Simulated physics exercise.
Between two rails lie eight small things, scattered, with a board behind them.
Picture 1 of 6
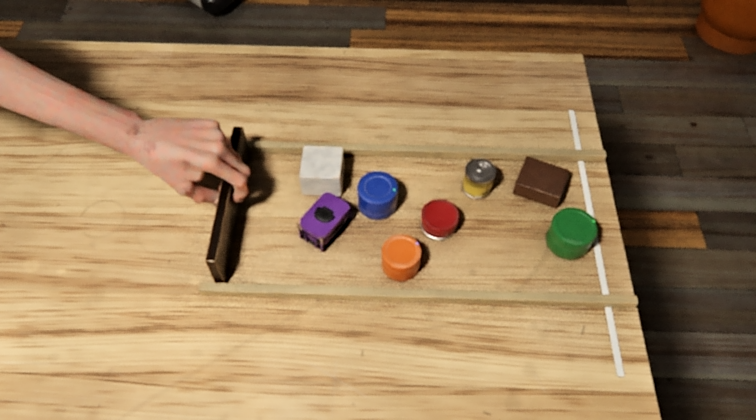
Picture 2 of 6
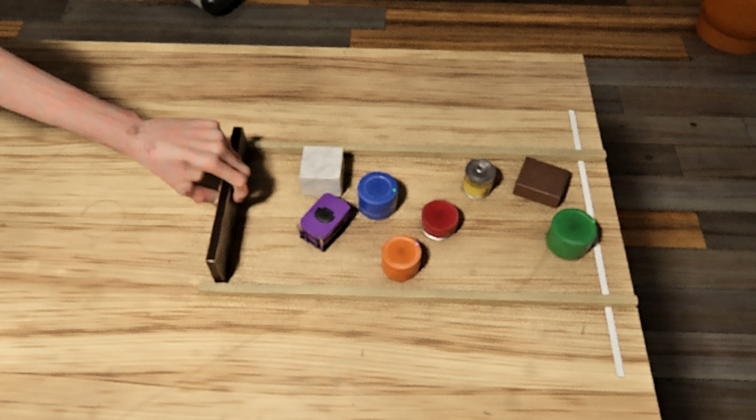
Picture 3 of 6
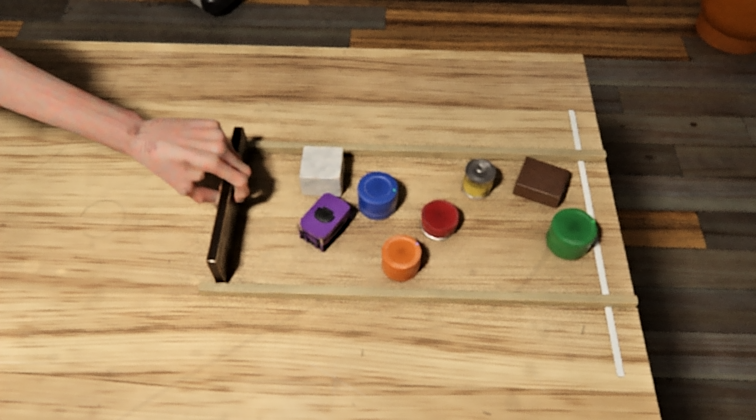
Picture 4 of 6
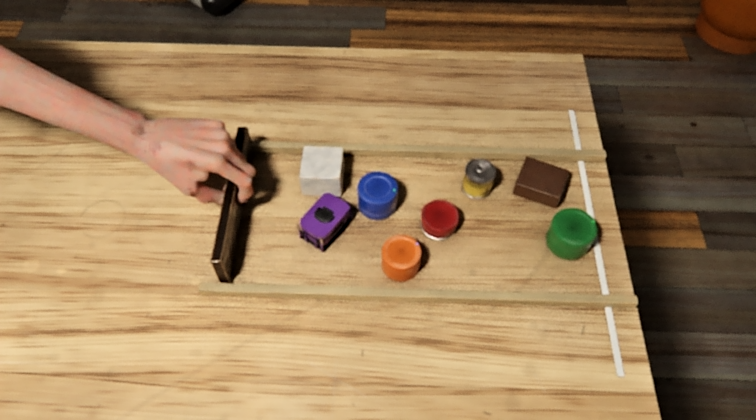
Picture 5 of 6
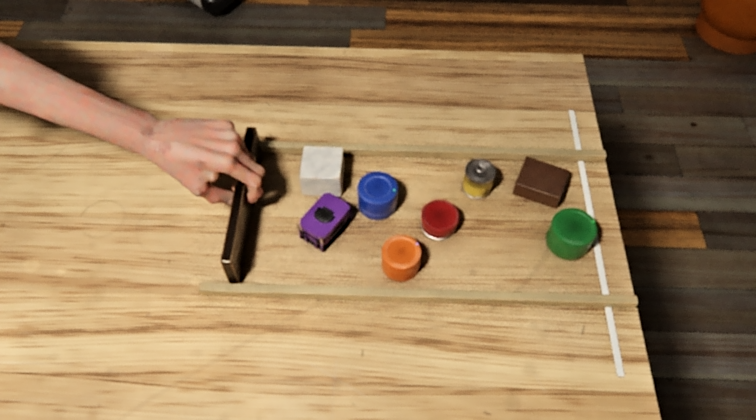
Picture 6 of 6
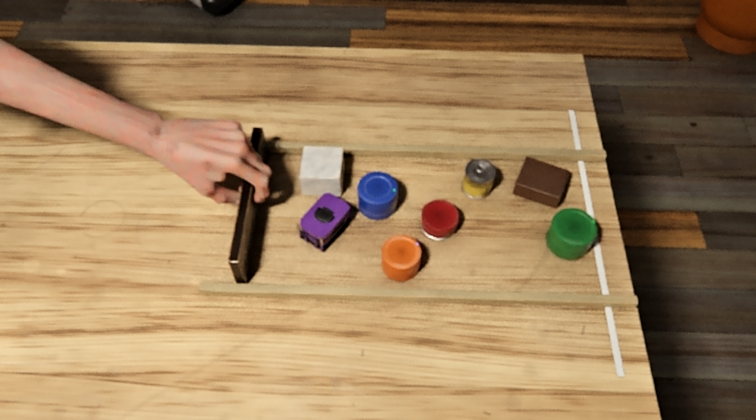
A hand slides a dark board slightly right toward eight small, still objects between rails.
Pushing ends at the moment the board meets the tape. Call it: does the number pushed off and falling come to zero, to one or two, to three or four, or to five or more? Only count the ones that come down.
It comes to five or more.
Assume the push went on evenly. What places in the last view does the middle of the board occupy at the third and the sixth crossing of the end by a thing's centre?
Its middle is near (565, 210) and then near (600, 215).
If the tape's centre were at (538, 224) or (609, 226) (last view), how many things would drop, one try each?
2 and 8.
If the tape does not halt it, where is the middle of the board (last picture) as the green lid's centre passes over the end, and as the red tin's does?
The middle sits near (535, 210) for the first and near (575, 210) for the other.
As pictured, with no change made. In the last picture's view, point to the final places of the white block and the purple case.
The first near (609, 178), the second near (613, 226).
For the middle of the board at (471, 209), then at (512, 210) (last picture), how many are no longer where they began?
Well, it's 7 at the first one and 8 at the second.
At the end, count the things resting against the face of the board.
That makes 3.
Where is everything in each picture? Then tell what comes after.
The first frame shows green lid (571, 234); brown block (541, 182); yellow tin (479, 179); board (230, 202); tape (593, 225).
The second frame shows brown block (541, 182); red tin (440, 220).
The third frame shows yellow tin (479, 179); blue lid (378, 196).
The fourth frame shows green lid (571, 234); white block (323, 171).
The fifth frame shows brown block (541, 182); purple case (325, 222).
The sixth frame shows green lid (571, 234); brown block (541, 182); yellow tin (479, 179); board (250, 203); tape (593, 225).
Soon after, none off yet; green lid at rest near (571, 234); brown block at rest near (541, 182); yellow tin at rest near (479, 179).
At rest, the number that fall off is five or more; fallen, blue lid, red tin, yellow tin, brown block and green lid.
